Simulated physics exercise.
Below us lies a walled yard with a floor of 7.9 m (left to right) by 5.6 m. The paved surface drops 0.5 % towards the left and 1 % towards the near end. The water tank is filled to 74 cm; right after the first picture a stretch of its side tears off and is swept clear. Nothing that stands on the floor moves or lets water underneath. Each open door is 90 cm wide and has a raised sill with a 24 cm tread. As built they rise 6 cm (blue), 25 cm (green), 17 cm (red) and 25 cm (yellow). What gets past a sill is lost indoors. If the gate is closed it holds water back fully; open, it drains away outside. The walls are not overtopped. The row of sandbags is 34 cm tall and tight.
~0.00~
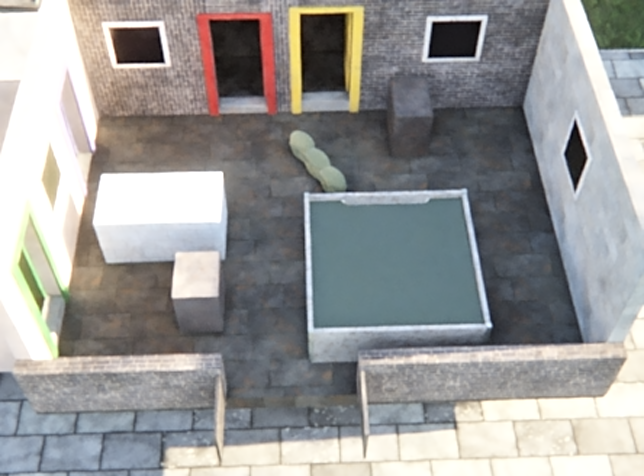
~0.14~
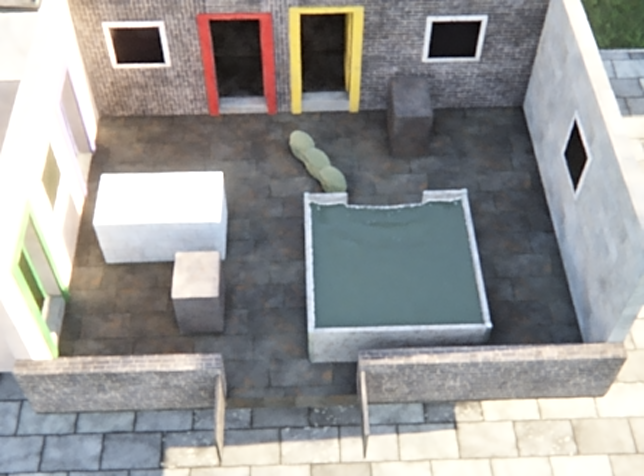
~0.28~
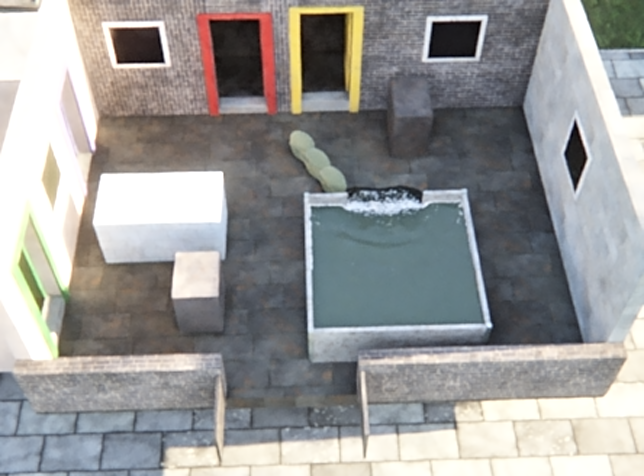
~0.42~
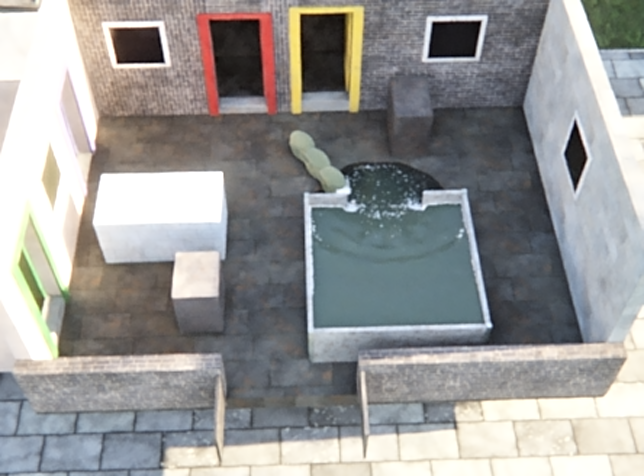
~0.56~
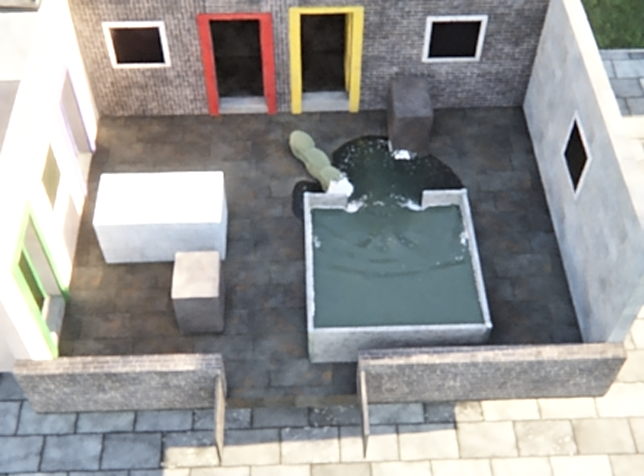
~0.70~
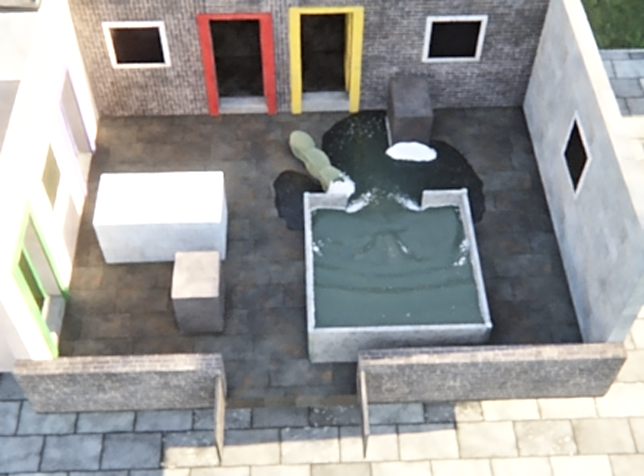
To begin with, a square tank of still, dull green water stands in a walled yard with red, yellow and green doorways. A stretch of its far side breaks away, and water pours through the gap, foaming, then spreads in a dark, widening pool around the lumpy green object and the dark block behind.
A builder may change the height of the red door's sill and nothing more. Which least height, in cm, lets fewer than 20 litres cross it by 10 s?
At least 6.5 cm or so.
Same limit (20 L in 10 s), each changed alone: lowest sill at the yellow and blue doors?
Roughly 34 cm at yellow and 16 cm at blue.
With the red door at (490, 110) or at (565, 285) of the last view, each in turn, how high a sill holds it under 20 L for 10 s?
About 23 and 13.0 cm.
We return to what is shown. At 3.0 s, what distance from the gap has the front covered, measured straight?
Some 5.8 m out.
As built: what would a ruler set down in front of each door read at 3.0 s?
Depths in cm: Blue 8, green 0, red 10, yellow 33.
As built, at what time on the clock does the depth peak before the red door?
Around 2.6 s.
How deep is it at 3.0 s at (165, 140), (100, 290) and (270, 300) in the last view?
Roughly 4, 0 and 0 cm, in turn.
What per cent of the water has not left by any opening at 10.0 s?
Some 88 per cent remains.
After 1.4 s water covers 25 % of the floor, deepest (46 cm) near (362, 110); it has not reached the red door.
After 3.0 s water covers 55 % of the floor, deepest (36 cm) near (362, 117); 10 cm at the red door, 0 litres in over its 17 cm sill.
After 10.0 s water covers 95 % of the floor, deepest (21 cm) near (490, 343); 5 cm at the red door, 0 litres in over its 17 cm sill.
At the red door as built, the water arrived by 1.6 s and peaked near 10 cm at 2.6 s.
With a sill of 5.5 cm, 29 litres would have come in within the 10 s; with 7.5 cm, 11 litres. So under 20 litres takes about 6.5 cm.
